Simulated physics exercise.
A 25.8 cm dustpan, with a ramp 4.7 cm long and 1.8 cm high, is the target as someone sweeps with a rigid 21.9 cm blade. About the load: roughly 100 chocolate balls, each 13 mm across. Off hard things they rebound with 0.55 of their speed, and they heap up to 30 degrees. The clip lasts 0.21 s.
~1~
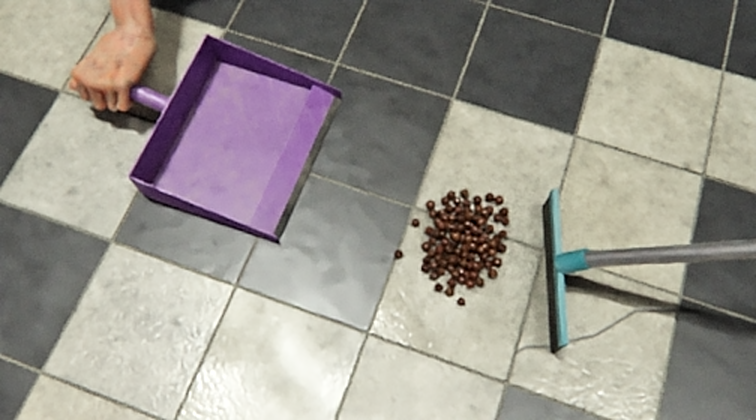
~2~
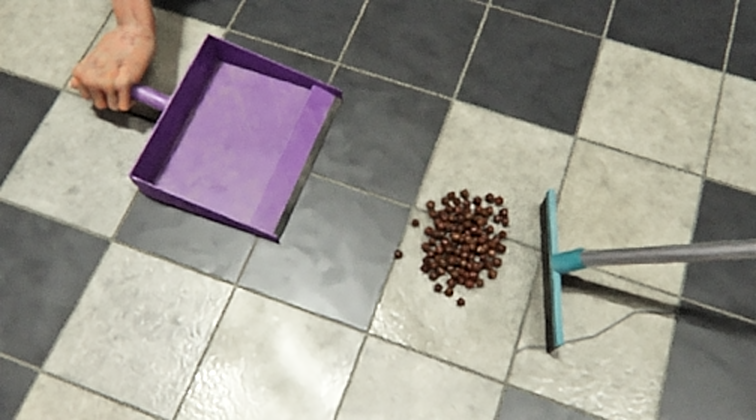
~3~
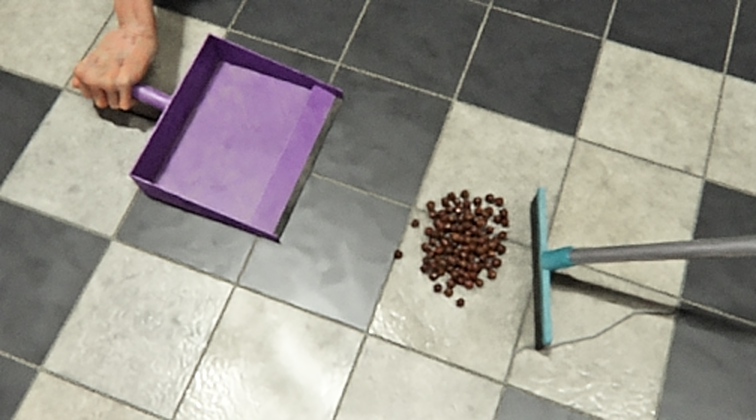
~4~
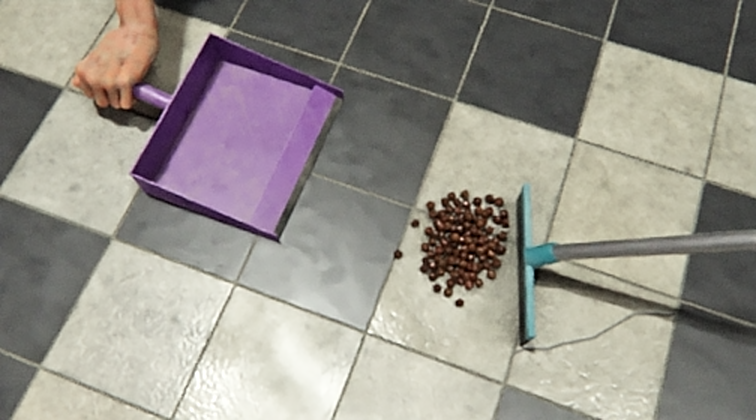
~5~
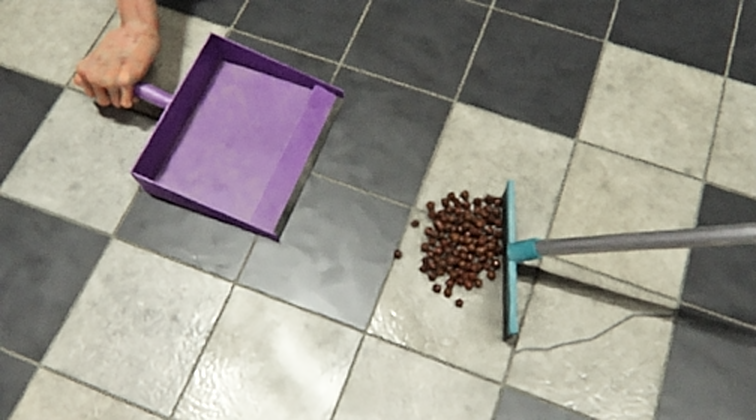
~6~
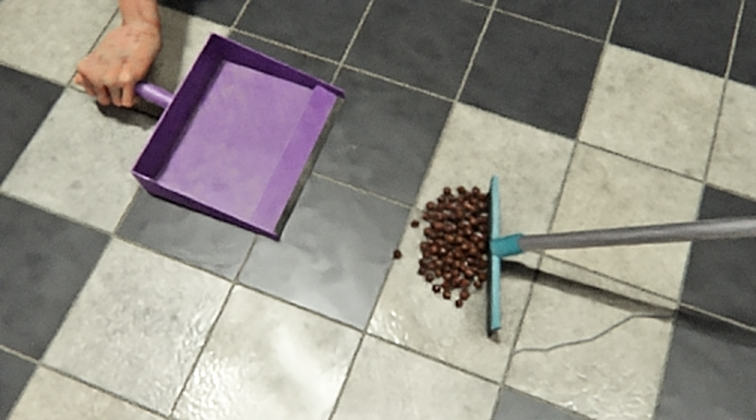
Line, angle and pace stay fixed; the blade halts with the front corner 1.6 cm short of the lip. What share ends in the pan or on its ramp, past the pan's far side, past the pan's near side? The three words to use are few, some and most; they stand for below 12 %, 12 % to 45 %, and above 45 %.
Pan: Some, far side: Few, near side: Some.
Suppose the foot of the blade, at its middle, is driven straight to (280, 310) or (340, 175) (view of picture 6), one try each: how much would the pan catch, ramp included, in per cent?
About 5 % and 15 %.
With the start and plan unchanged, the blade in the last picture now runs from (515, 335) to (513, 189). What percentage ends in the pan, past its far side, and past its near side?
Pan 10 % / far 0 % / near 35 %.
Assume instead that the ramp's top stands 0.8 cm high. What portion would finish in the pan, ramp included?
About 20 %.
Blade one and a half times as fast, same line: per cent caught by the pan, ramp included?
I'd guess it lands at about 20 per cent.
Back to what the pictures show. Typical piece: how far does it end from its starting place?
I'd say close to 26 cm.
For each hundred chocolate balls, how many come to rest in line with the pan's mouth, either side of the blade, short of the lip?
Share: Roughly 50 percent.
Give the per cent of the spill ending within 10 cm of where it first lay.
I'd guess some 0 per cent.
Then, 0.23 s after the last picture, middle of the blade 17 cm from the lip; 0 % over the lip, far side 0 %, near side 15 %.
Then, 0.39 s after the last picture, middle of the blade 9 cm from the lip; 0 % over the lip, far side 0 %, near side 25 %.
Then, 0.67 s after the last picture, middle of the blade 5 cm from the lip; 20 % over the lip, far side 0 %, near side 30 %.
In the end, pan 20 %, far side 0 %, near side 30 %, in front of the lip or behind the blade 50 %.
